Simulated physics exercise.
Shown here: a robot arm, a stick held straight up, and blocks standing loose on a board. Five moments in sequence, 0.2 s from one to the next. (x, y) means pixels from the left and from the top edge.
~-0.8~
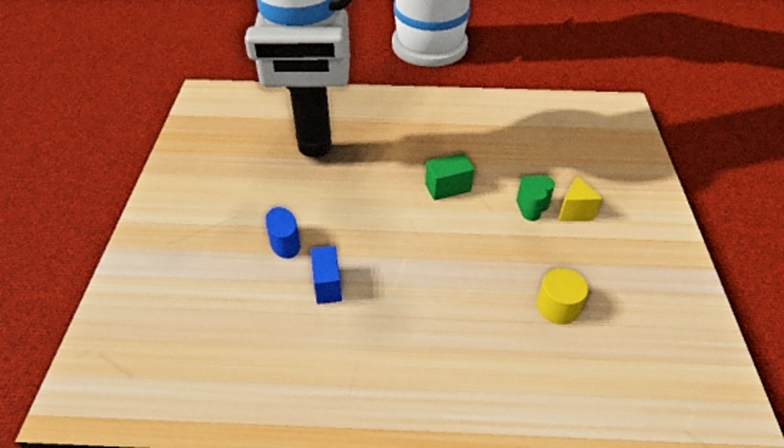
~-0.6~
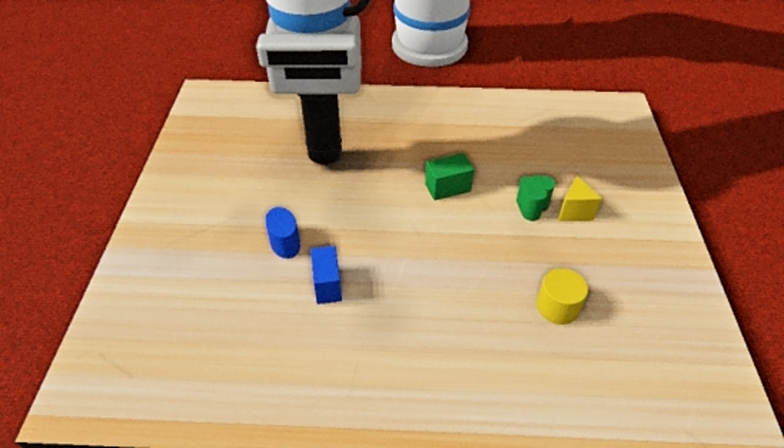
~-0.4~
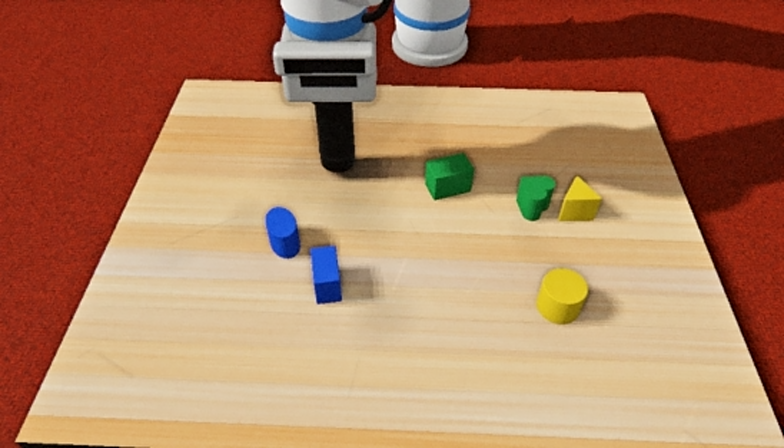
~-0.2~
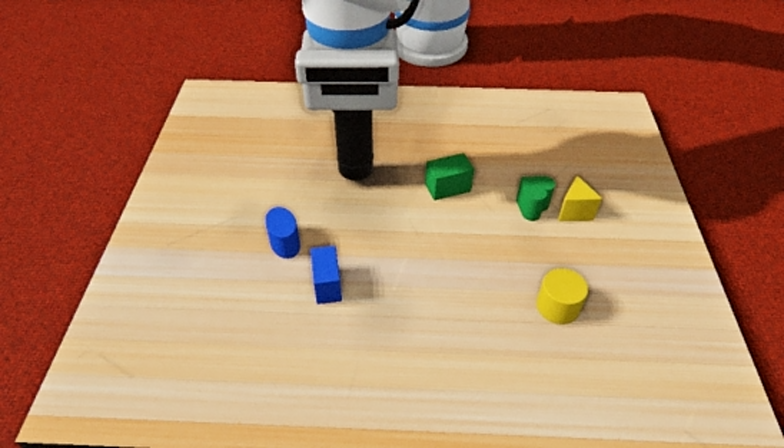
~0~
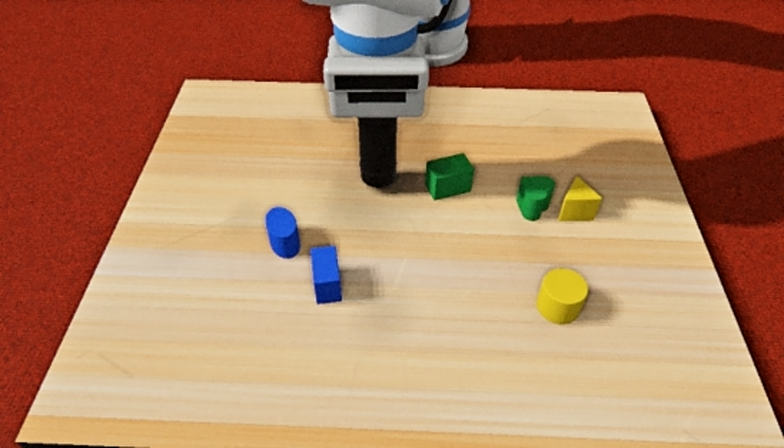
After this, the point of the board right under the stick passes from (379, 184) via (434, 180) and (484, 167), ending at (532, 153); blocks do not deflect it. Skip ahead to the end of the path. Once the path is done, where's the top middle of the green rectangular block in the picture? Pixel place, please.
The point I'd pick in the picture is (505, 169).
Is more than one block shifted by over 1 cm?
That would be a no.
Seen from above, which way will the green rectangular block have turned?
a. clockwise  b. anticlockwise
The one that fits is a, clockwise.
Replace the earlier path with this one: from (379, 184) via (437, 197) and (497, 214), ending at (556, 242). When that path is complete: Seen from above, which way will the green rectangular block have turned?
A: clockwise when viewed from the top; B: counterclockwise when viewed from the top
B.
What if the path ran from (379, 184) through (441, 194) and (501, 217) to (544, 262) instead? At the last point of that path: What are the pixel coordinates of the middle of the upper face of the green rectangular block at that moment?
Located at (511, 164).
The first path, step by step. One third of the way, stick at (435, 173); green rectangular block at (475, 167), turned 25° clockwise.
Two thirds of the way, stick at (486, 159); green rectangular block at (505, 169), turned 85° clockwise; green heart-shaped block at (541, 188).
At the end, stick at (534, 146); green rectangular block at (505, 169), turned 85° clockwise; green heart-shaped block at (541, 188); yellow triangular block unmoved.
